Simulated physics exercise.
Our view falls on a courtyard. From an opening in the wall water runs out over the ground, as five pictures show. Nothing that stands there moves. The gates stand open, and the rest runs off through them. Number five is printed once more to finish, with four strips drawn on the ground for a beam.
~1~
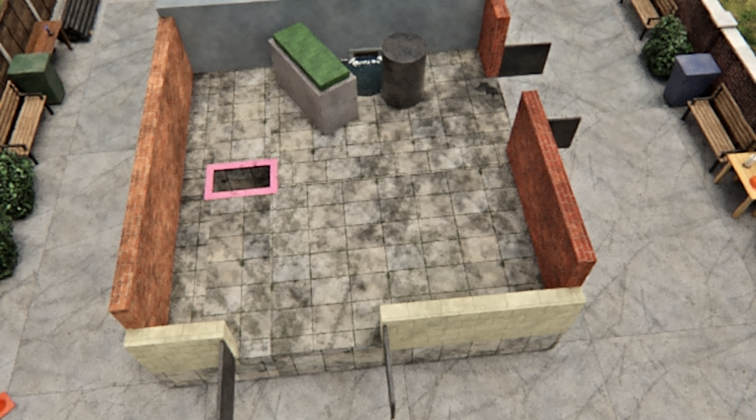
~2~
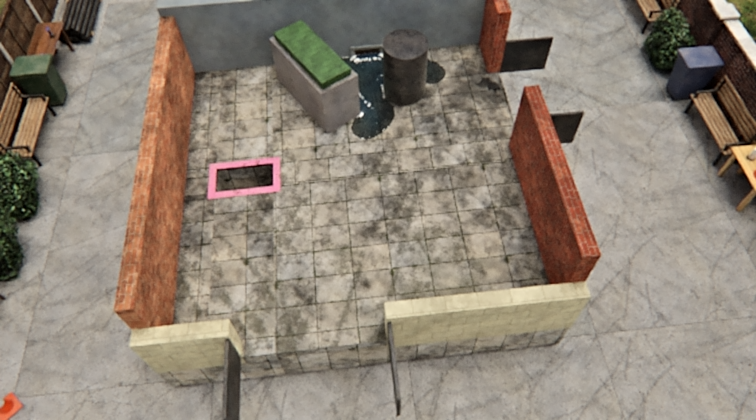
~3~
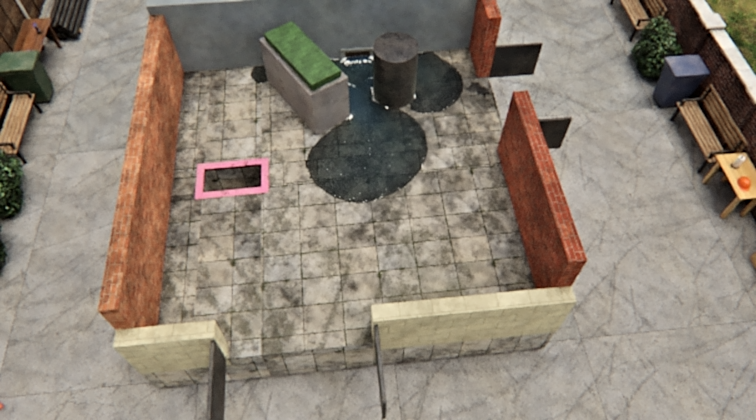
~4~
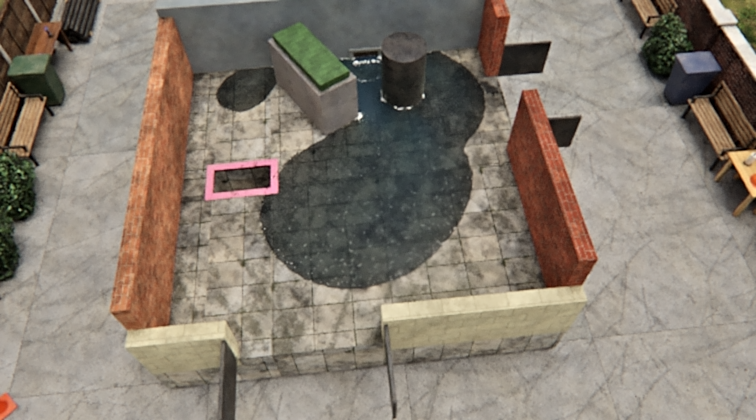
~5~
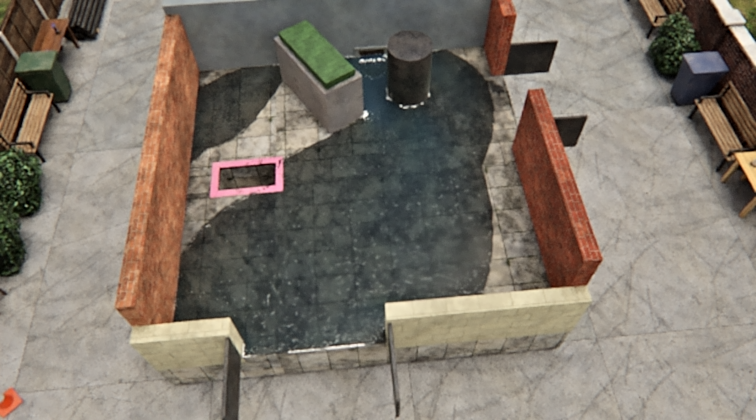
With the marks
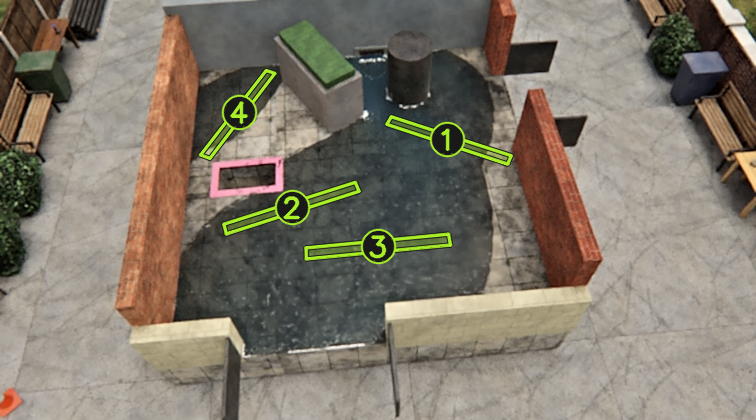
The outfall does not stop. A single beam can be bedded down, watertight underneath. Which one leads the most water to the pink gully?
Position 3 does it best.
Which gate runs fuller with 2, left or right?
The left gate.
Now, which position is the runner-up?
The answer is 2.
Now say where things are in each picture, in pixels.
Outfall at (366, 54); pink gully at (242, 179); open gate at (309, 336); open gate at (496, 112); water covers 4 % of the ground and shows as far out as (376, 86); pink gully still dry.
Water covers 8 % of the ground and shows as far out as (354, 130); pink gully still dry.
Water covers 20 % of the ground and shows as far out as (382, 194); pink gully still dry.
Water covers 42 % of the ground and shows as far out as (356, 281); pink gully still dry.
Water covers 68 % of the ground and shows as far out as (204, 302); pink gully still dry.
On the marked copy, 1 from (389, 120) to (509, 159); 2 from (225, 229) to (357, 186); 3 from (306, 253) to (449, 239); 4 from (205, 156) to (270, 71).
With 1, about 6 % of the stream runs into the pink gully, about 94 % out by the gates.
With 2, about 11 % of the stream runs into the pink gully, about 88 % out by the gates.
With 3, about 25 % of the stream runs into the pink gully, about 75 % out by the gates.
With 4, about 4 % of the stream runs into the pink gully, about 95 % out by the gates.
